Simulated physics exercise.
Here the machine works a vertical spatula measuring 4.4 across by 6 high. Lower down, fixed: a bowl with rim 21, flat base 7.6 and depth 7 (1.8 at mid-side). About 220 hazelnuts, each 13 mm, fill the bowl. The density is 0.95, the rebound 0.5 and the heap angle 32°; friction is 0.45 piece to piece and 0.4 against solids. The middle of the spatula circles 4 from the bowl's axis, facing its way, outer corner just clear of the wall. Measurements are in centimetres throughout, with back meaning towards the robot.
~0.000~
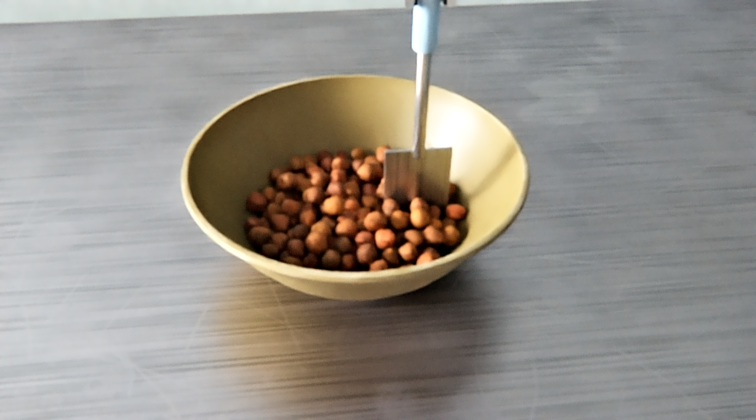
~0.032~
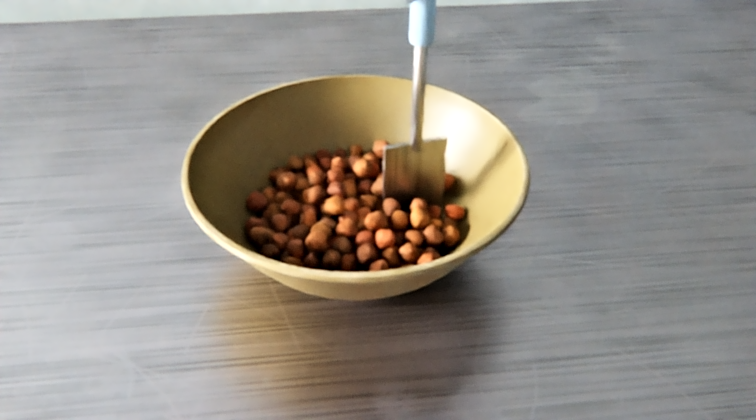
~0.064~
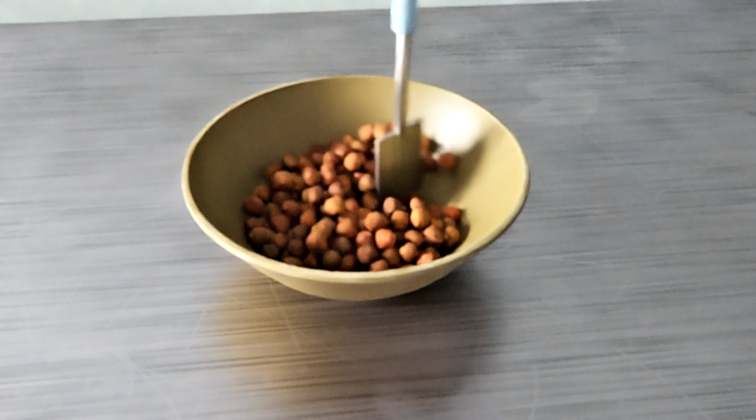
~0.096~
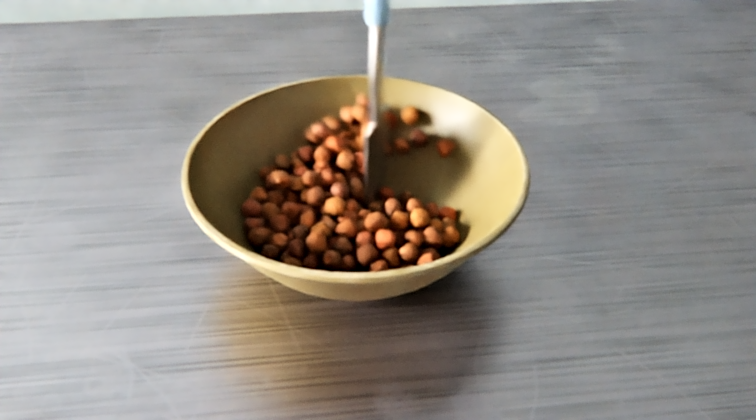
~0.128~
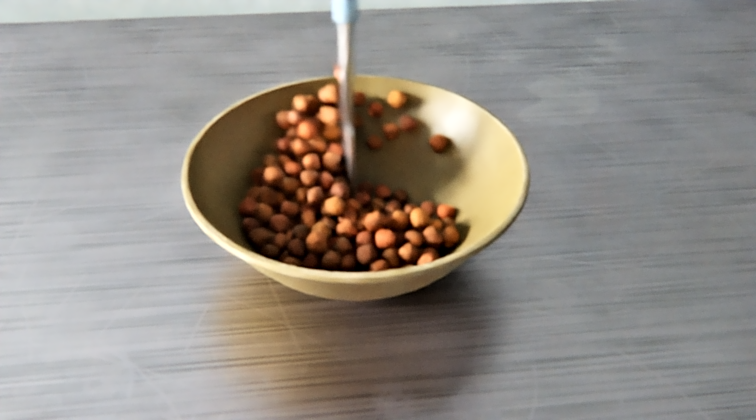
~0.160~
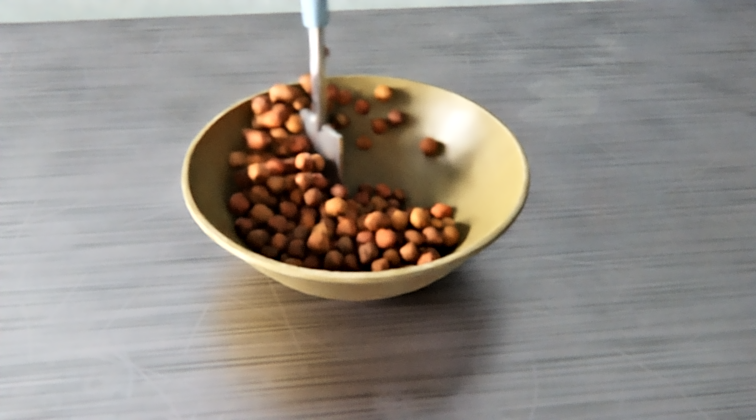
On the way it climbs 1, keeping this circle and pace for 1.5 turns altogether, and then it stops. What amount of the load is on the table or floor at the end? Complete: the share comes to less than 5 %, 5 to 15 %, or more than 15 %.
The share comes to between 5 and 15 %.
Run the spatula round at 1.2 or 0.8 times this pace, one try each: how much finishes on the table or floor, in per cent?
Estimates in order: Some 25 % and some 5 %.
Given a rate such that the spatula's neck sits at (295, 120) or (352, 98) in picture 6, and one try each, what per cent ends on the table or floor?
About 25 % for one try and about 0 % for the other, in order.
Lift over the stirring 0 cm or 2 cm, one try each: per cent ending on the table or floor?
Try one: Around 10 %; try two: Around 10 %.
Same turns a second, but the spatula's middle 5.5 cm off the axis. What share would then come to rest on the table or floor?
Then about 15 per cent.
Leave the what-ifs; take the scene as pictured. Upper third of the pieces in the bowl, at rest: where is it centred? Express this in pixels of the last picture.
Around (312, 209).
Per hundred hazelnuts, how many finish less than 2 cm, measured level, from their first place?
Result: Close to 5 per cent of the load.
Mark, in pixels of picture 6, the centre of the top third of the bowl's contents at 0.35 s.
Around (367, 244).
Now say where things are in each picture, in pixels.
In the first picture, spatula neck at (420, 129), 0° round; upper third of the load around (344, 202), from x 255 to 455, top at y 155; 221 in the bowl.
In the second picture, spatula neck at (417, 122), 11° round; upper third of the load around (348, 198), from x 255 to 455, top at y 150.
In the third picture, spatula neck at (402, 109), 38° round; upper third of the load around (344, 181), from x 255 to 450, top at y 130.
In the fourth picture, spatula neck at (376, 100), 66° round; upper third of the load around (336, 168), from x 250 to 450, top at y 105.
In the fifth picture, spatula neck at (348, 98), 93° round; upper third of the load around (321, 160), from x 250 to 450, top at y 75.
In the sixth picture, spatula neck at (321, 103), 121° round; upper third of the load around (296, 162), from x 235 to 450, top at y 55; 221 in the bowl.
After 0.35 s, 282° round, highest piece 10 above the table; 209 in the bowl, 4 on the table or floor, 8 in flight or on the tool.
After 0.53 s, 82° round, highest piece 8 above the table; 204 in the bowl, 17 on the table or floor.
After 0.82 s, 180° round, highest piece 6 above the table; 200 in the bowl, 21 on the table or floor.
After 1.52 s, 180° round, highest piece 5 above the table; 200 in the bowl, 21 on the table or floor.
At rest, 200 in the bowl, 21 on the table or floor. That is 10 % on the table or floor.
